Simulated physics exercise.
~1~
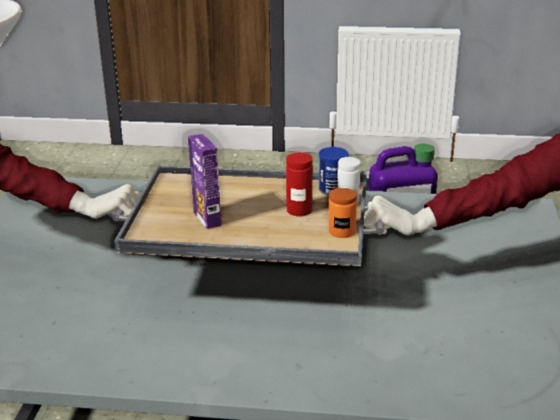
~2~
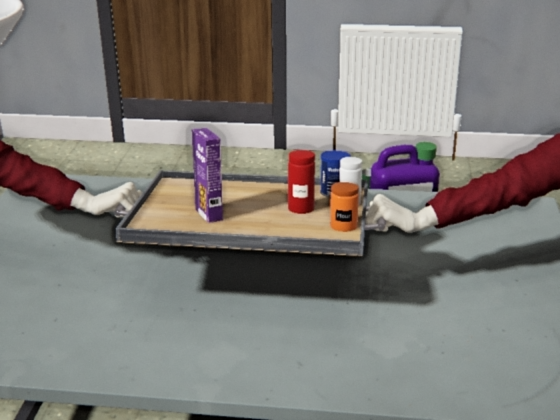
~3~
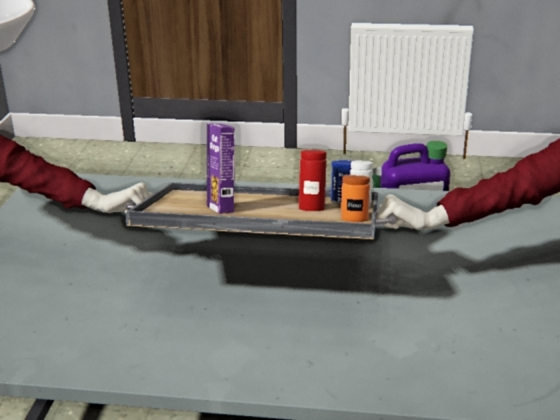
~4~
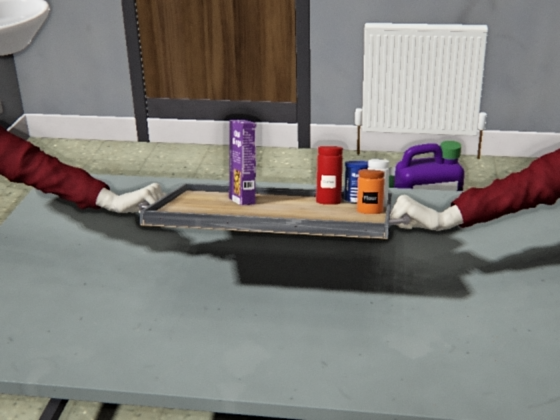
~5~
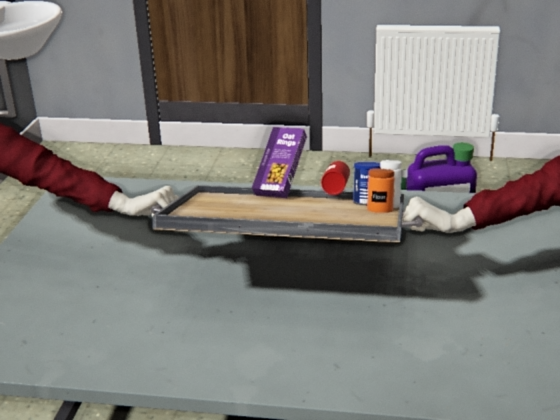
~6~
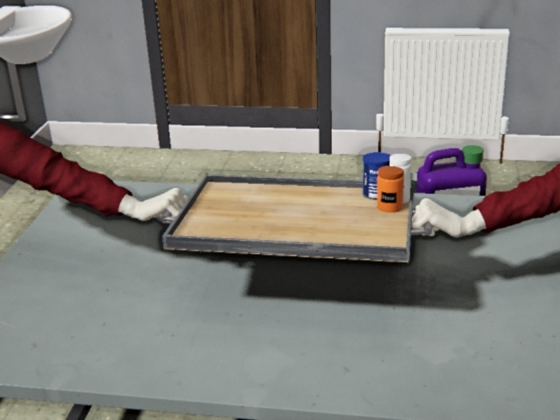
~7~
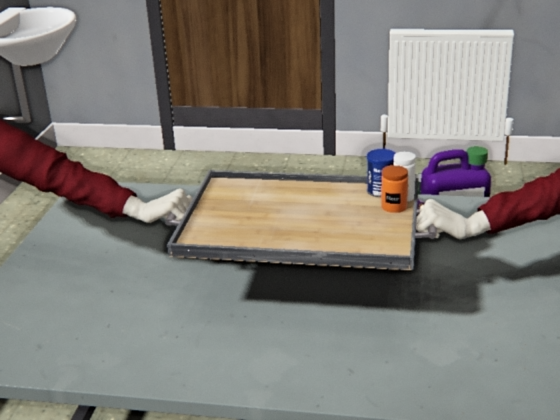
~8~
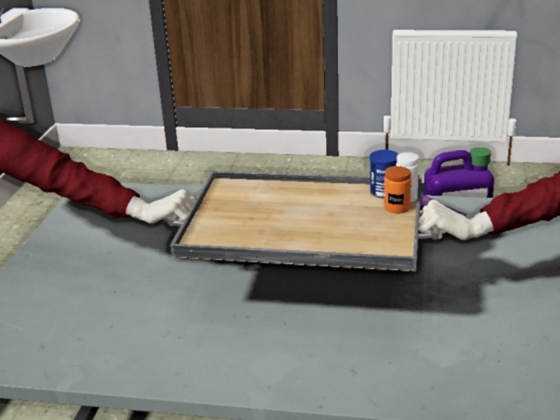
A wooden tray held by two red-sleeved arms tipped away towards the far side, and the purple packet and red jar toppled and went off its far edge, leaving the orange jar, blue tin and white shaker upright as it levelled again.
